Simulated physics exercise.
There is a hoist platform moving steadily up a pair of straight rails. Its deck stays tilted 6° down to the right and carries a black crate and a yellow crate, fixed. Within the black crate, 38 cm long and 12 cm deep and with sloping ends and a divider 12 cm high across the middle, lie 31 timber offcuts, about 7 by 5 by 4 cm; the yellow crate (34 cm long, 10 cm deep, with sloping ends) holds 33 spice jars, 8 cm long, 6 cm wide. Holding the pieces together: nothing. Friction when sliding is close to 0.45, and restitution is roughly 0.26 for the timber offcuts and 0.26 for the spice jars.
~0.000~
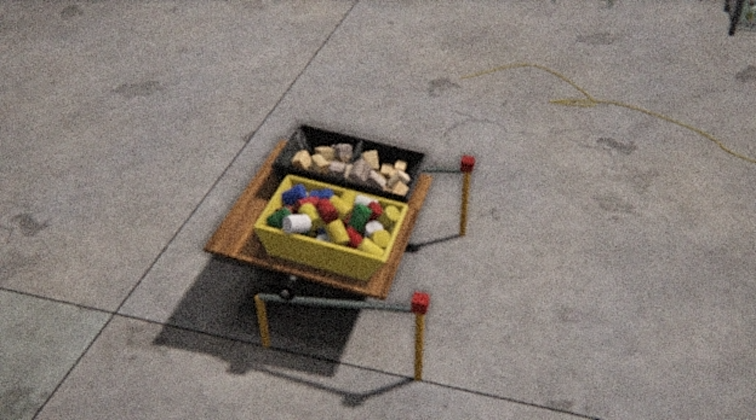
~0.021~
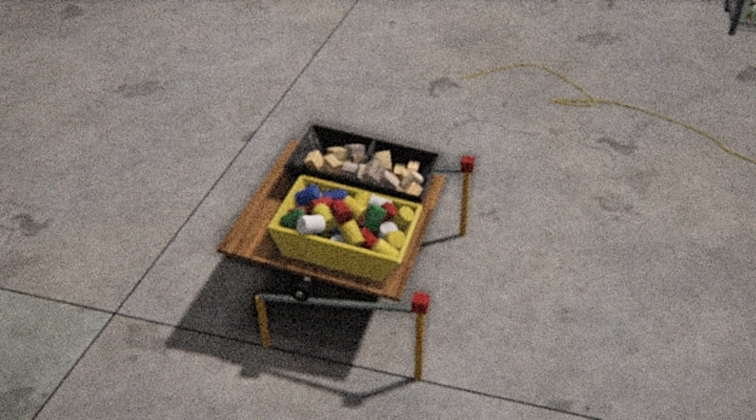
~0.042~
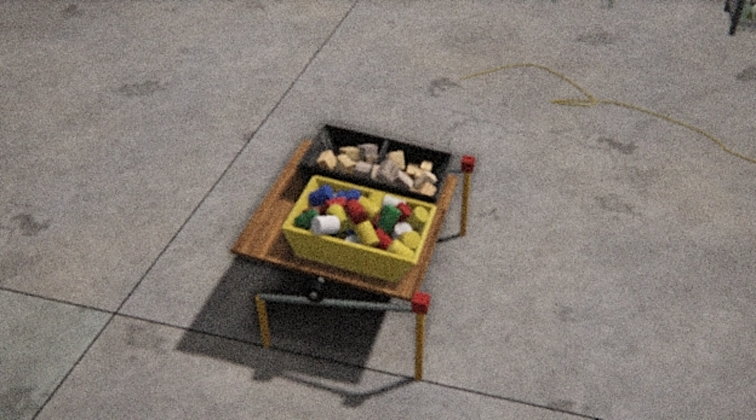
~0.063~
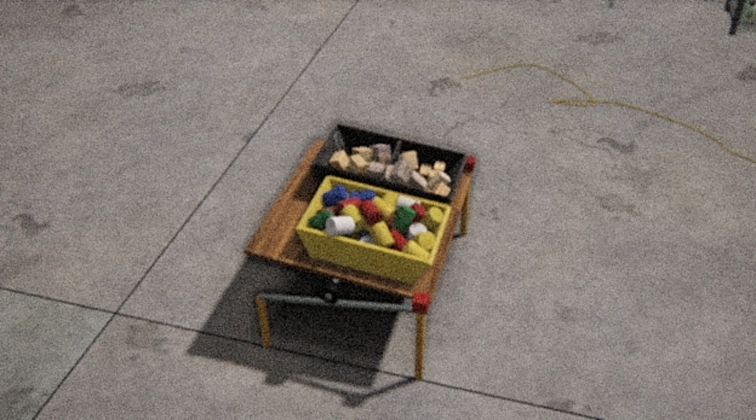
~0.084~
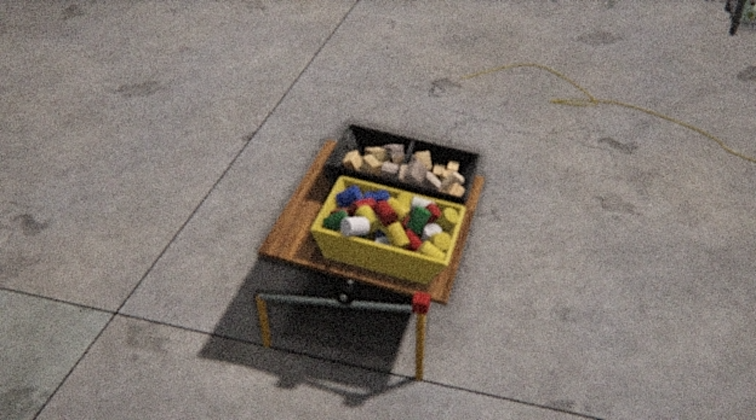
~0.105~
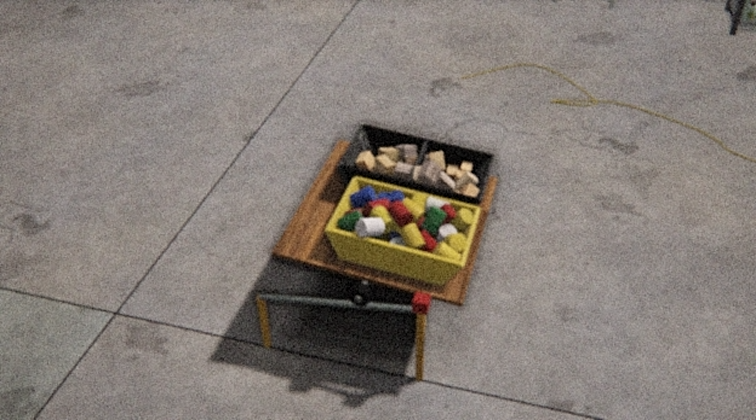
A wooden platform sits above a grey concrete floor with dark seams, seen from above at an angle, with a yellow cord lying at the upper right. It carries a black crate of pale wooden pieces behind a yellow crate of colourful small jars, beside grey rails on orange legs with red end blocks. The platform slides steadily rightward along the rails, both crates riding with it, while the view stays still.
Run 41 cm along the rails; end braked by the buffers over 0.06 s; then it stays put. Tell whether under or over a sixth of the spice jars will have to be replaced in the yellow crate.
Spillage: Larger than one sixth.
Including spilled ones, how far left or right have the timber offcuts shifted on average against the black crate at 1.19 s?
Rightwards, roughly 4 cm.
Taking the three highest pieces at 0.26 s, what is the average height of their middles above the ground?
About 64 cm.
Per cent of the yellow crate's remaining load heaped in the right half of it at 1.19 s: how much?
80 percent, give or take.
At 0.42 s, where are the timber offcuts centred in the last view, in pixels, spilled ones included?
Roughly (477, 185).
After 0.14 s, the buffers are touched.
After 0.26 s, the black crate has all 31 and the yellow crate is down by 2 of 33.
After 0.42 s, the black crate is down by 1 of 31 and the yellow crate is down by 8 of 33.
After 0.64 s, the black crate is down by 1 of 31 and the yellow crate is down by 10 of 33.
Final count (at 1.19 s), the black crate is down by 1 of 31 and the yellow crate is down by 10 of 33. Asked share, 10 of 33, 30 per cent.
